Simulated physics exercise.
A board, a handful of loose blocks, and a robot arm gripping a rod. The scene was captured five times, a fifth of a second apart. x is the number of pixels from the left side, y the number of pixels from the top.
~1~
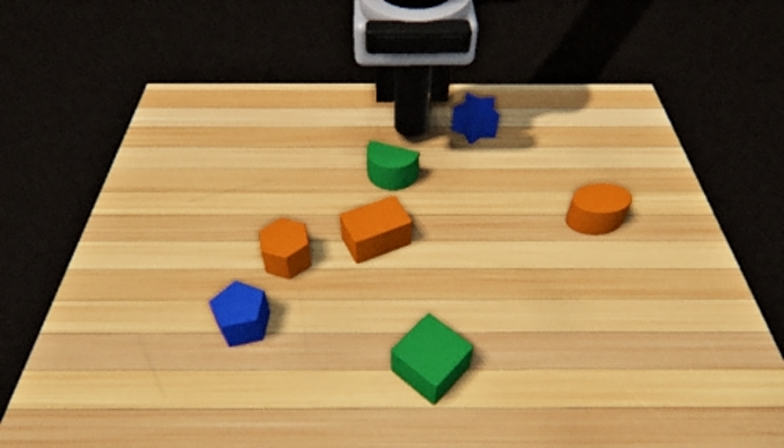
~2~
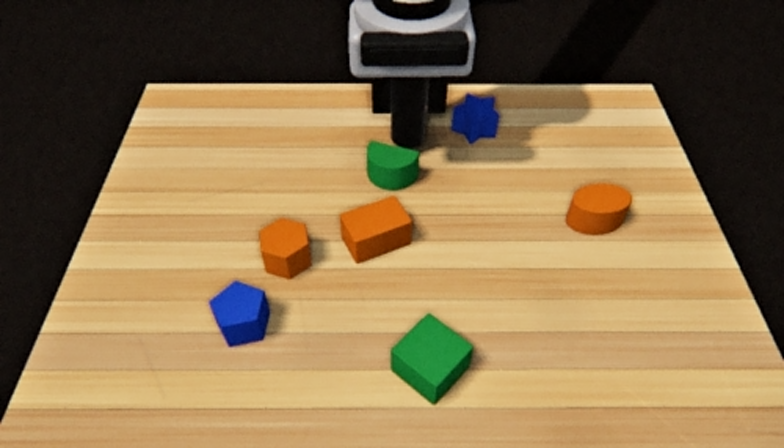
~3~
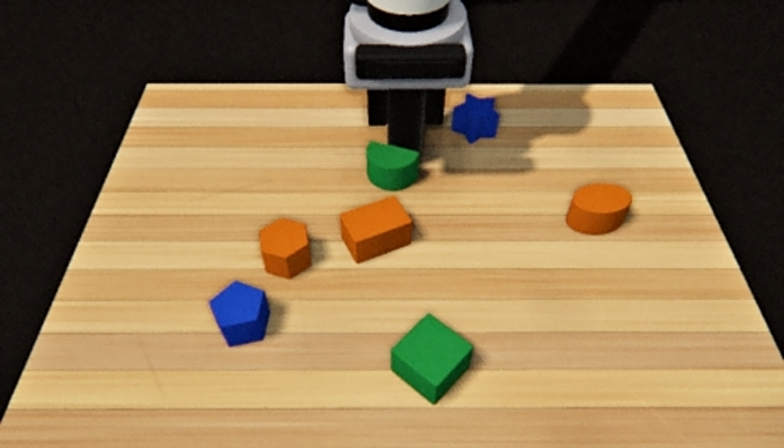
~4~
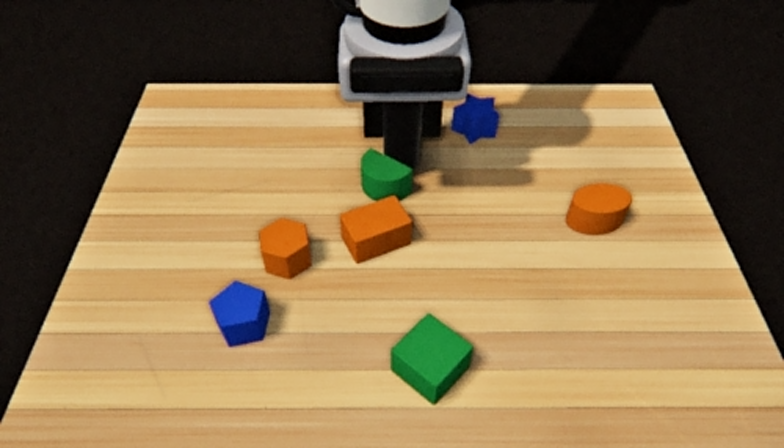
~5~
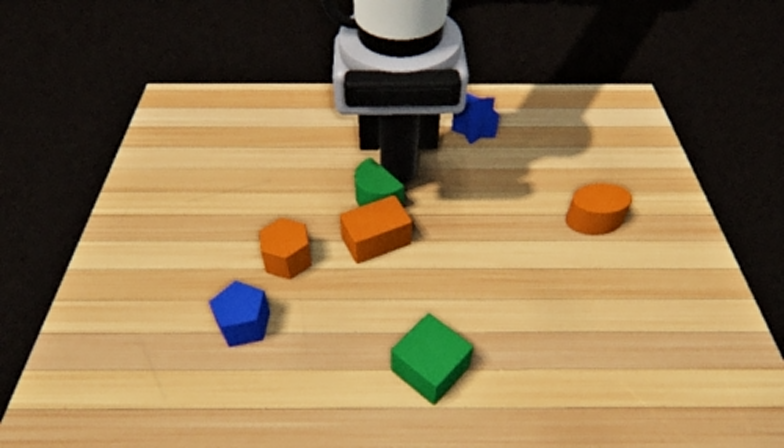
A robot arm moved its black rod toward the viewer over a wooden board of scattered blocks, then nudged the green D-shaped block slightly left and closer to the orange oblong one, which stayed put.
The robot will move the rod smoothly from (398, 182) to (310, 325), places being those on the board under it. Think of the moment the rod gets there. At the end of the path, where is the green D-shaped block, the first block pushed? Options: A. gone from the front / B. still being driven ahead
(A)
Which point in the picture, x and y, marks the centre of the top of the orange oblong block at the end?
Top centre: (376, 273).
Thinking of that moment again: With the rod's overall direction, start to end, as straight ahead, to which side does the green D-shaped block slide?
Well, taking the path from its start to its end as straight ahead, the green D-shaped block moves to the right.
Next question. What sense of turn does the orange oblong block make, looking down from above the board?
Answer: Against the clock.
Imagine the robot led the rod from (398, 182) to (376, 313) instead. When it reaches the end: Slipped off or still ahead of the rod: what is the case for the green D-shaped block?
At that point it is off to one side or behind.
The first path, step by step. One third of the way, rod at (372, 215); green D-shaped block at (346, 220), turned 15° anticlockwise; orange oblong block at (371, 252).
Two thirds of the way, rod at (343, 263); orange six-sided block at (267, 240), turned 30° clockwise; green D-shaped block at (305, 261), turned 20° clockwise; orange oblong block at (375, 270), turned 30° anticlockwise.
At the end, rod at (309, 316); blue pentagonal block at (230, 305); orange six-sided block at (262, 241), turned 45° clockwise; green D-shaped block at (280, 278), turned 60° clockwise; orange oblong block at (376, 273), turned 40° anticlockwise.
